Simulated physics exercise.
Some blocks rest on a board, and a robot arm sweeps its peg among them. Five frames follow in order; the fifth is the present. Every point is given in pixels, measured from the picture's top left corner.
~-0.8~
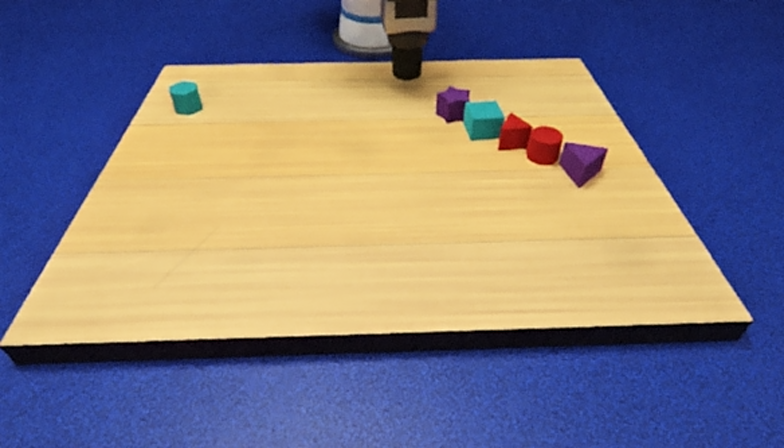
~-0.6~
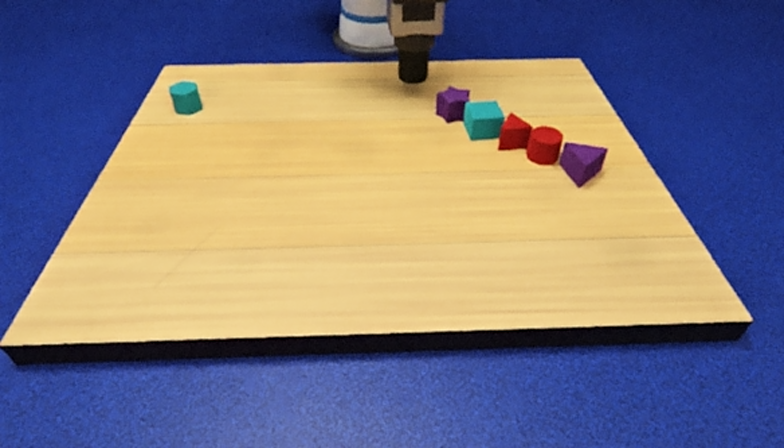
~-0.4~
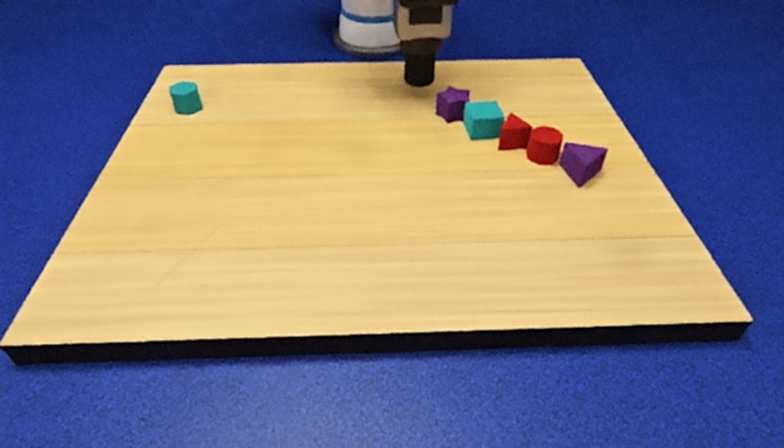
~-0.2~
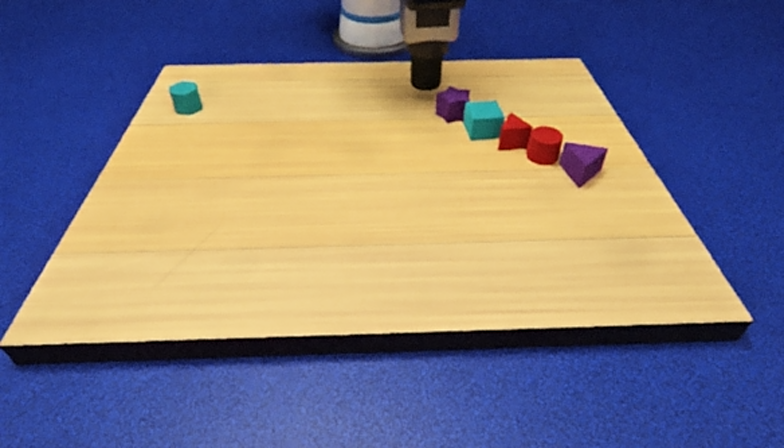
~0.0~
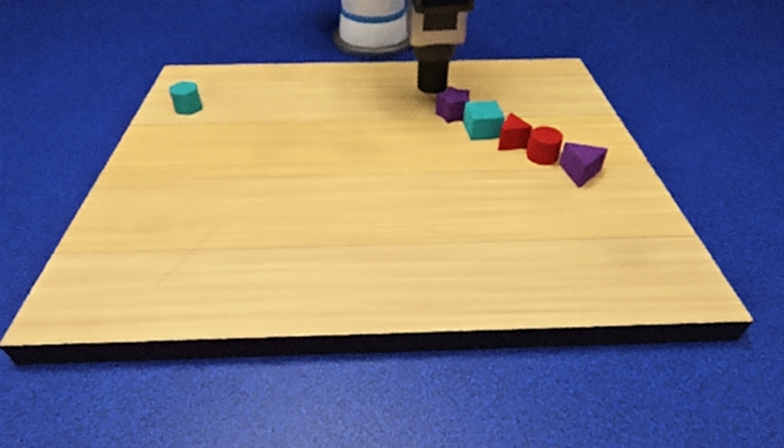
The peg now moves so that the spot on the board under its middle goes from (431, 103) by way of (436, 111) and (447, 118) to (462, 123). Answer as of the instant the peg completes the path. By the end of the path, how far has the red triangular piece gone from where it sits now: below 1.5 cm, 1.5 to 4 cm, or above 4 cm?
I reckon it covers between 1.5 and 4 cm.
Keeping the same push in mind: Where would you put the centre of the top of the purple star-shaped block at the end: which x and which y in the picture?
(491, 110)
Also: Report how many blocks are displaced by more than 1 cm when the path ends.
I'd say three or more blocks get moved.
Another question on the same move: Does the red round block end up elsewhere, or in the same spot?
It is shoved along.
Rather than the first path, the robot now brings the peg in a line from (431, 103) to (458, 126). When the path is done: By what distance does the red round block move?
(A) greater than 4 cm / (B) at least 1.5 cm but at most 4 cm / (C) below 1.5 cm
Letter B.
On the path given first. Halfway along, peg at (443, 100); purple star-shaped block at (469, 101); turquoise square at (493, 115); red triangular piece at (525, 125), turned 15° anticlockwise; red round block at (554, 136).
At the end, peg at (464, 107); purple star-shaped block at (491, 110); turquoise square at (510, 127); red triangular piece at (537, 125), turned 35° anticlockwise; red round block at (560, 136).
